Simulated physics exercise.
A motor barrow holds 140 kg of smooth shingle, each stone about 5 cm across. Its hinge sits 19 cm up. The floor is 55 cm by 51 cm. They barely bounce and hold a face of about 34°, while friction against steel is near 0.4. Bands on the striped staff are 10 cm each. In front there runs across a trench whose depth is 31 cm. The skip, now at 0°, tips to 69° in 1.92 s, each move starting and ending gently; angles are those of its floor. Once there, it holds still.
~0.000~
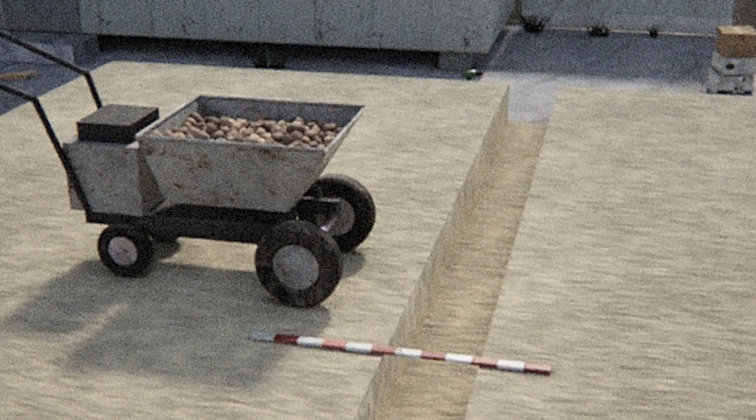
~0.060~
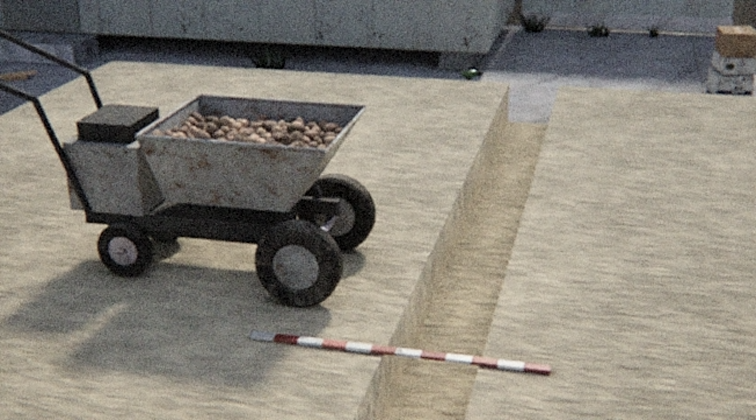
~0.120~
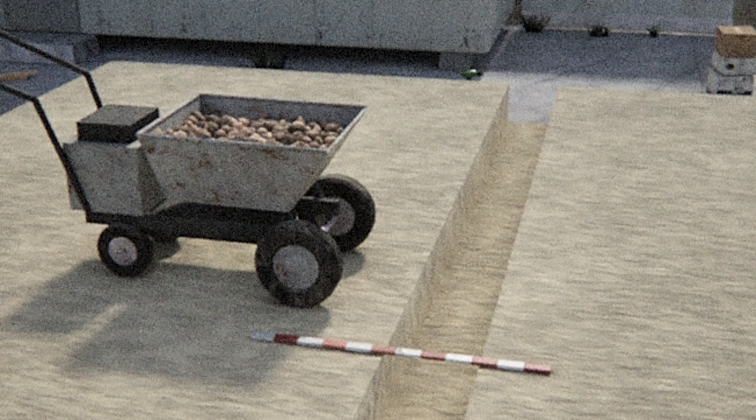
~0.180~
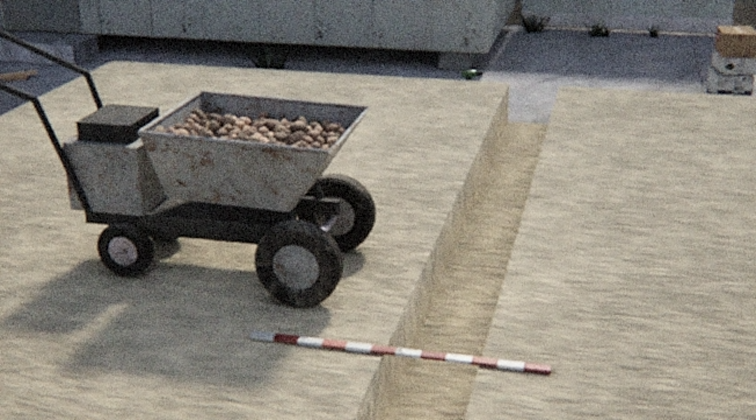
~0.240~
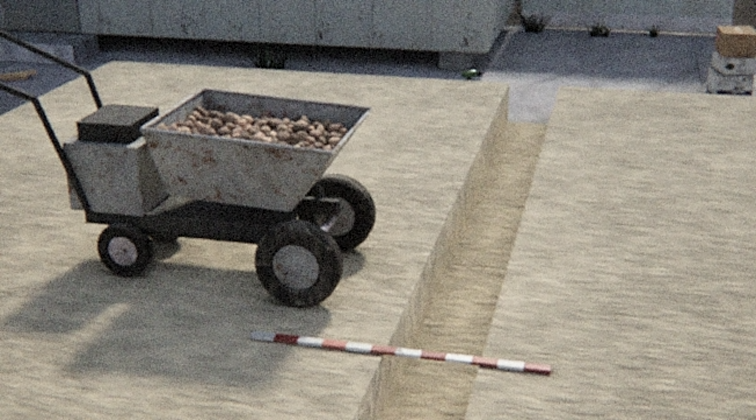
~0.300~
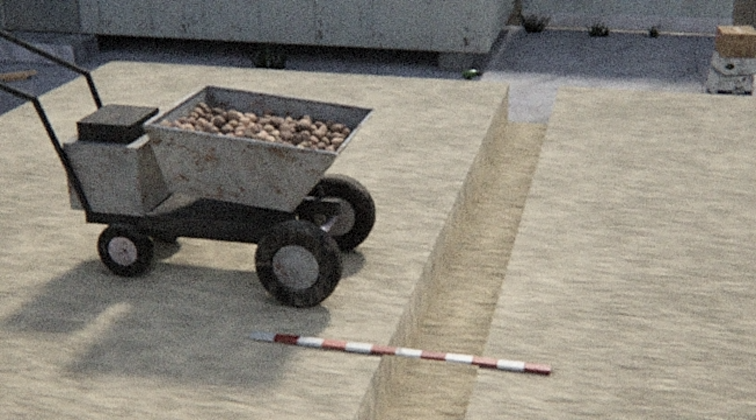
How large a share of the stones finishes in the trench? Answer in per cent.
A share of about 85 per cent.
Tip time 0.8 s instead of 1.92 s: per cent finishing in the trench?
Around 65 per cent would end in the trench.
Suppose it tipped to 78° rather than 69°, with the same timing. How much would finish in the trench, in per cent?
Share in trench: Approx. 85%.
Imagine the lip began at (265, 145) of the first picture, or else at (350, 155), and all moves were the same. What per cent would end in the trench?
I'd expect some 90 per cent, then some 60.
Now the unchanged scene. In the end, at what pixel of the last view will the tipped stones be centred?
About (469, 333).
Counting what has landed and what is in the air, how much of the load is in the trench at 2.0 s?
By that point it's something like 40 in a hundred.
After 1.4 s the floor is at 58°; 99 % in the skip, 1 % in the trench; the foremost stones are at (445, 223).
After 2.0 s the floor is at 69°; 49 % in the skip, 41 % in the trench, 10 % past the trench; the foremost stones are at (581, 297).
After 2.4 s the floor is at 69°; 27 % in the skip, 58 % in the trench, 15 % past the trench; the foremost stones are at (653, 300).
After 4.3 s the floor is at 69°; 0 % in the skip, 85 % in the trench, 15 % past the trench; the foremost stones are at (686, 308).
